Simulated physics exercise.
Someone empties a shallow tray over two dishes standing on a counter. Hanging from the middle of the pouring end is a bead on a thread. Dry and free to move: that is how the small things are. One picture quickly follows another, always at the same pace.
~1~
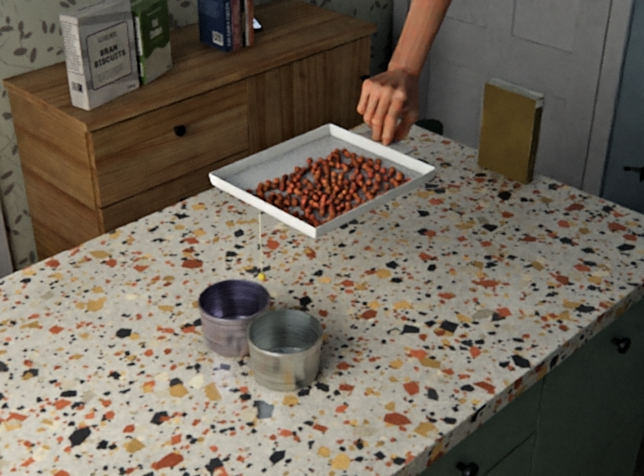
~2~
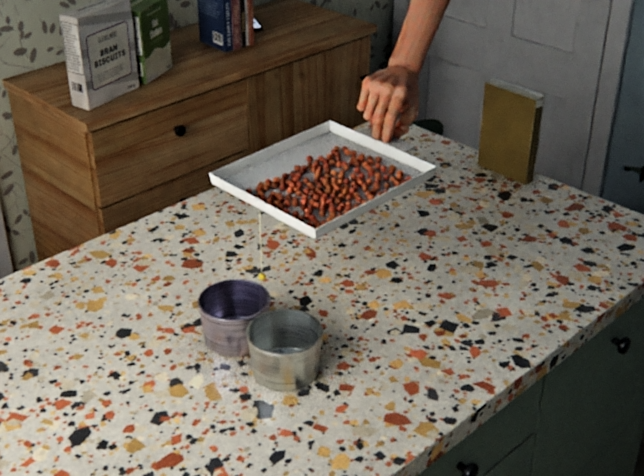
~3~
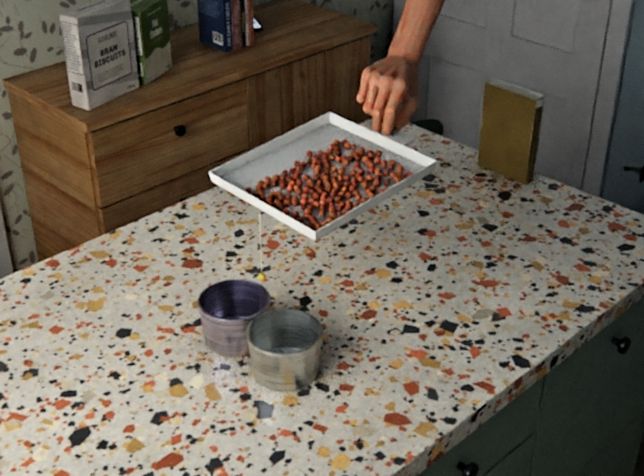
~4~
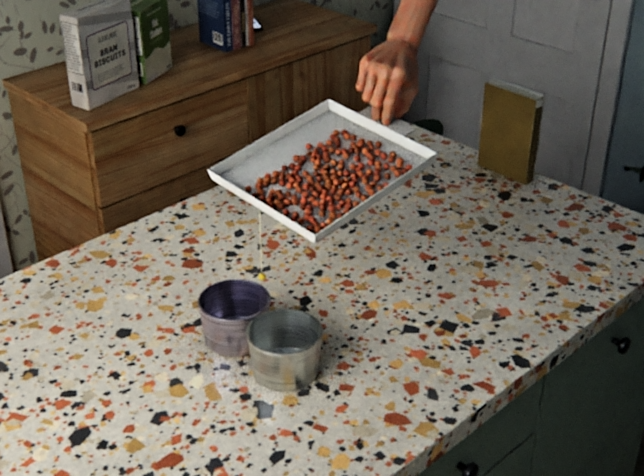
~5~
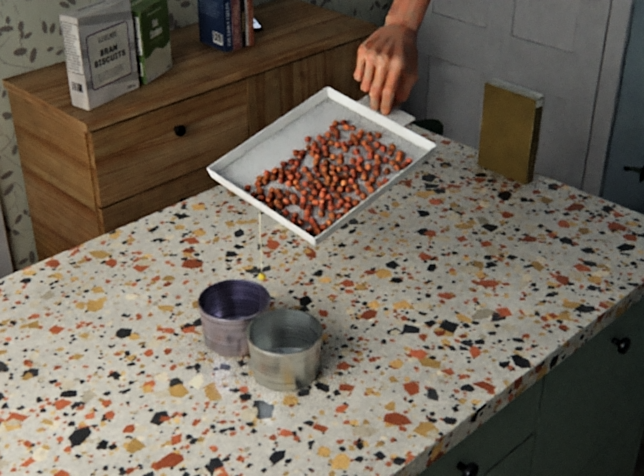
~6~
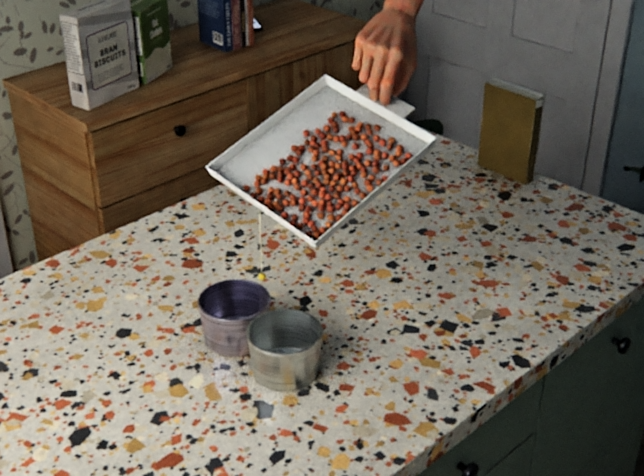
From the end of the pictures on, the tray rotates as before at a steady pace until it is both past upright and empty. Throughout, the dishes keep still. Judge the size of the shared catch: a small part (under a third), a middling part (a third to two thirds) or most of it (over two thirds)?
A middling part.
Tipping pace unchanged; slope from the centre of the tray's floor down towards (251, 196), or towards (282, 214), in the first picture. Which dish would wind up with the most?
For the first place you'd get the left-placed dish, for the second the right-placed dish.
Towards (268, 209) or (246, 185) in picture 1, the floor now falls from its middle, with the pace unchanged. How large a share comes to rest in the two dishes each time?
Shares: 80 %, then 20 %.
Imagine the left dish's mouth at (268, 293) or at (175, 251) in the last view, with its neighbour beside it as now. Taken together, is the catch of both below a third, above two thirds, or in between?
In order of the places: Above two thirds, then less than a third.
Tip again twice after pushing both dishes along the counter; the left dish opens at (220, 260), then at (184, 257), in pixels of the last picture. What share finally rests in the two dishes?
Trial 1 about 10 %, trial 2 about 0 %.
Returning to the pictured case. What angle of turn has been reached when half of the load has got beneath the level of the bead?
About 115 degrees.
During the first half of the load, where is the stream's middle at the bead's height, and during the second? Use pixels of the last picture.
Early-half point (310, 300); late-half point (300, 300).
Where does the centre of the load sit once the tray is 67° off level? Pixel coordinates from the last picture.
(309, 198).
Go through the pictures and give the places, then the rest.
The first picture shows corners of the pouring end at (212, 174) and (315, 227), level; middle of the load at (326, 185), clay pellets; left dish at (208, 329); right dish at (258, 363); bead on its thread at (262, 277).
The second picture shows corners of the pouring end at (212, 173) and (315, 228), level; middle of the load at (326, 184).
The third picture shows corners of the pouring end at (212, 172) and (315, 230), tipped barely, lowest at the right corner; middle of the load at (326, 181).
The fourth picture shows corners of the pouring end at (211, 170) and (315, 234), tipped a little, lowest at the right corner; middle of the load at (326, 177).
The fifth picture shows corners of the pouring end at (210, 168) and (315, 237), tipped clearly, lowest at the right corner; middle of the load at (326, 175).
The sixth picture shows corners of the pouring end at (209, 166) and (315, 240), tipped clearly, lowest at the right corner; middle of the load at (324, 172); left dish at (208, 329); right dish at (258, 363).
Soon, tray tipped steeply; nearly all on the tray; a stray few in the right dish; a stray few in the air.
A while on, tray tipped past a quarter turn; about two thirds on the tray; a small part in the right dish; a stray few outside both; about a quarter in the air.
Towards the end, tray tipped past a quarter turn; about a third in the right dish; a small part in the left dish; about half outside both.
Finally, tray tipped past a quarter turn; about a third in the right dish; a small part in the left dish; about half outside both.
